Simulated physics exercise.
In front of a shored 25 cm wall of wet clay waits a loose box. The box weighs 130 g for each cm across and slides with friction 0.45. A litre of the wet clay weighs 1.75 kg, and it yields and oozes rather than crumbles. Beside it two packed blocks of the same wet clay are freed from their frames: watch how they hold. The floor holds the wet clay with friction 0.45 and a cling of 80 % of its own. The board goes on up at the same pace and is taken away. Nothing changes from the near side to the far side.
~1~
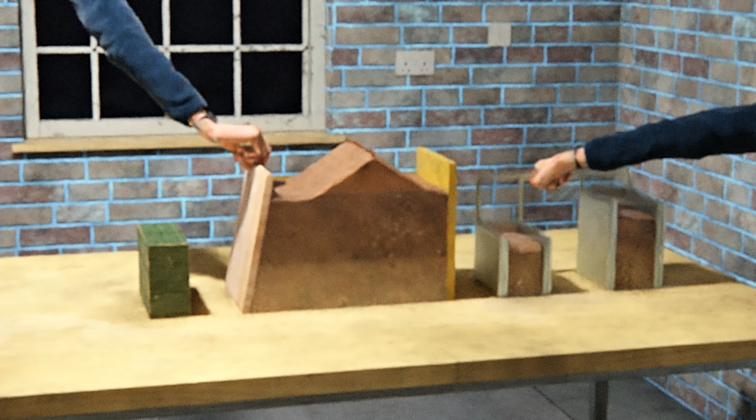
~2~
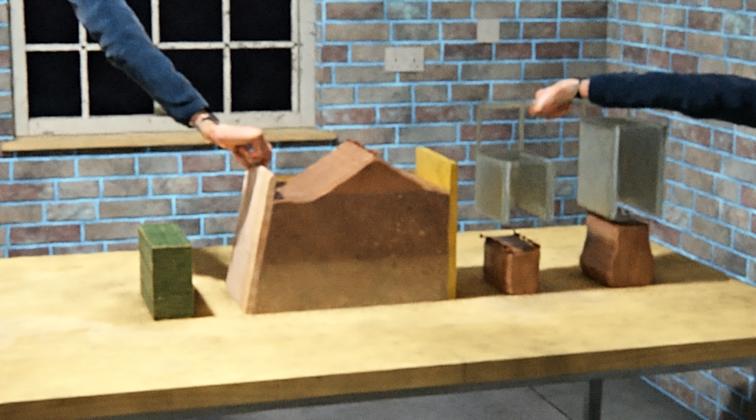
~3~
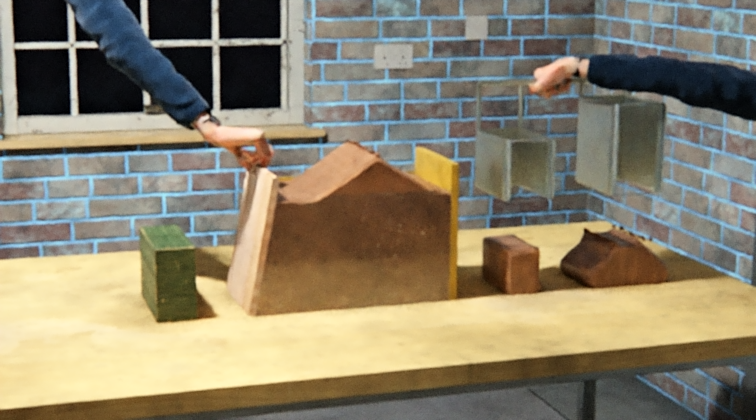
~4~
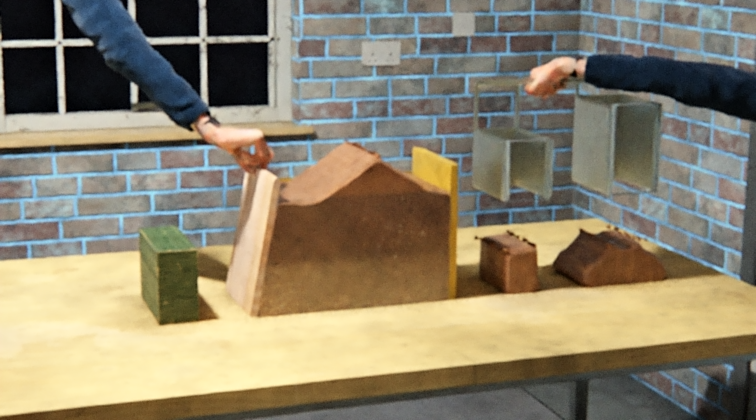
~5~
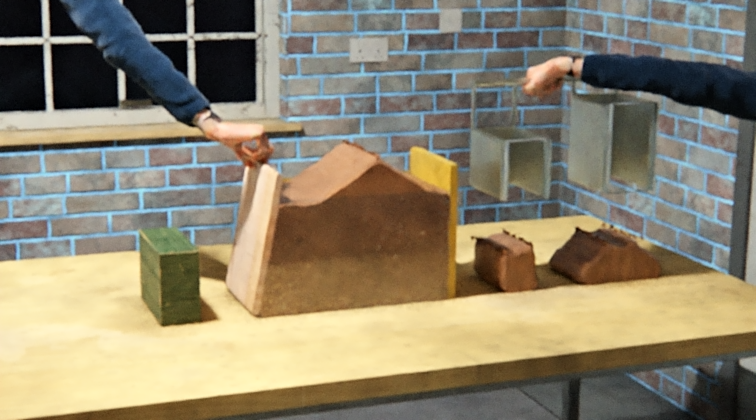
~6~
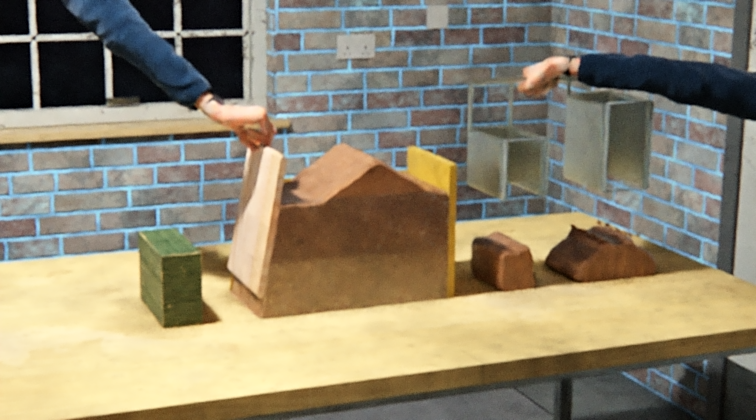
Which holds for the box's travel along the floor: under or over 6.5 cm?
It comes out over 6.5 cm.
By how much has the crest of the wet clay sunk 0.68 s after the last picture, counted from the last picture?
Some 7.5 cm.
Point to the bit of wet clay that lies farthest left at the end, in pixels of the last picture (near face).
Near (165, 320).
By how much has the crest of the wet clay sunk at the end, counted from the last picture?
About 7.5 cm.
Then, 0.31 s after the last picture, the box has not moved.
Then, 0.68 s after the last picture, the box has been pushed 3.5 cm.
Then, 1.04 s after the last picture, the box has been pushed 8.7 cm.
Then, 1.41 s after the last picture, the box has been pushed 8.7 cm.
Then, 1.46 s after the last picture, at the end, the box has been pushed 8.7 cm.
